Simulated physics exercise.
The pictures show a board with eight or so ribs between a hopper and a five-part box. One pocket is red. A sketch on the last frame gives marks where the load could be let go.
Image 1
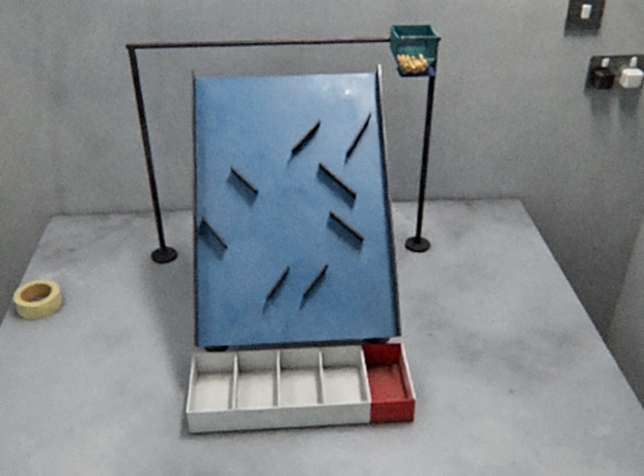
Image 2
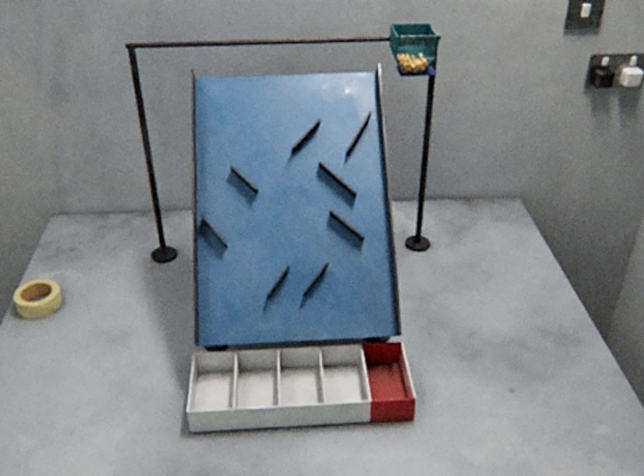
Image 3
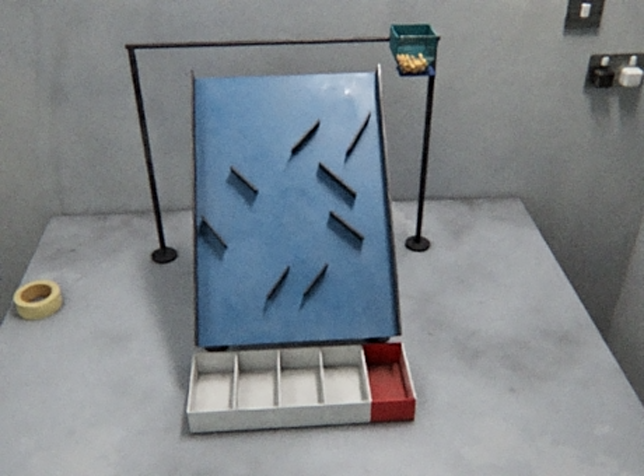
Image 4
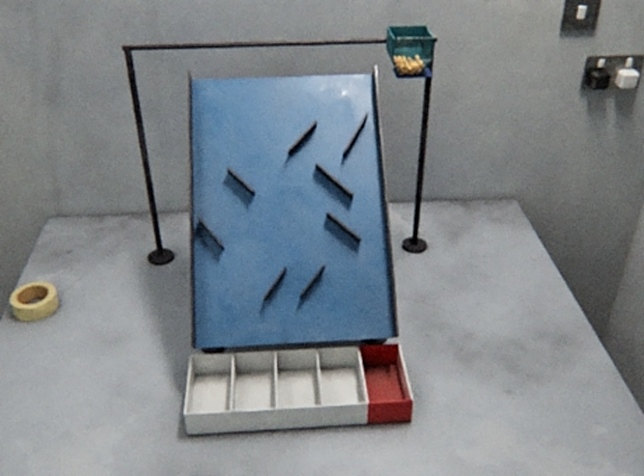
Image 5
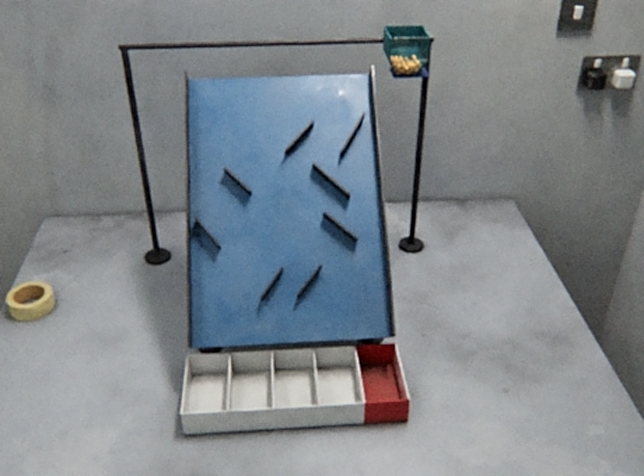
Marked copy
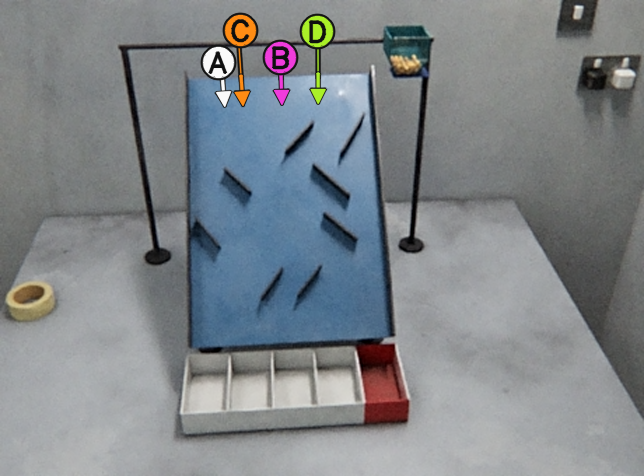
On a grey tabletop against a wall, a blue sloping board with dark ribs stood above a box with one red pocket, a green hopper at upper right, and nothing moved except the view shifting slightly.
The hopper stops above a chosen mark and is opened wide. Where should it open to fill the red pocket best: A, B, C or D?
D works best here.
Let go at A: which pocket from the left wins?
The second from the left.
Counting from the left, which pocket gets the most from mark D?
It is the fifth one.
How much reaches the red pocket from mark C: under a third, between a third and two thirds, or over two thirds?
Mark C gives under a third.
On the marked copy, mark A meets the board at (224, 101); mark B meets the board at (281, 99); mark C meets the board at (242, 100); mark D meets the board at (318, 98).
For mark A, just a few in the red pocket, almost all in other pockets.
For mark B, not one piece in the red pocket, every piece in other pockets.
For mark C, just a few in the red pocket, almost all in other pockets.
For mark D, roughly two thirds in the red pocket, roughly a quarter in other pockets, just a few outside the box.
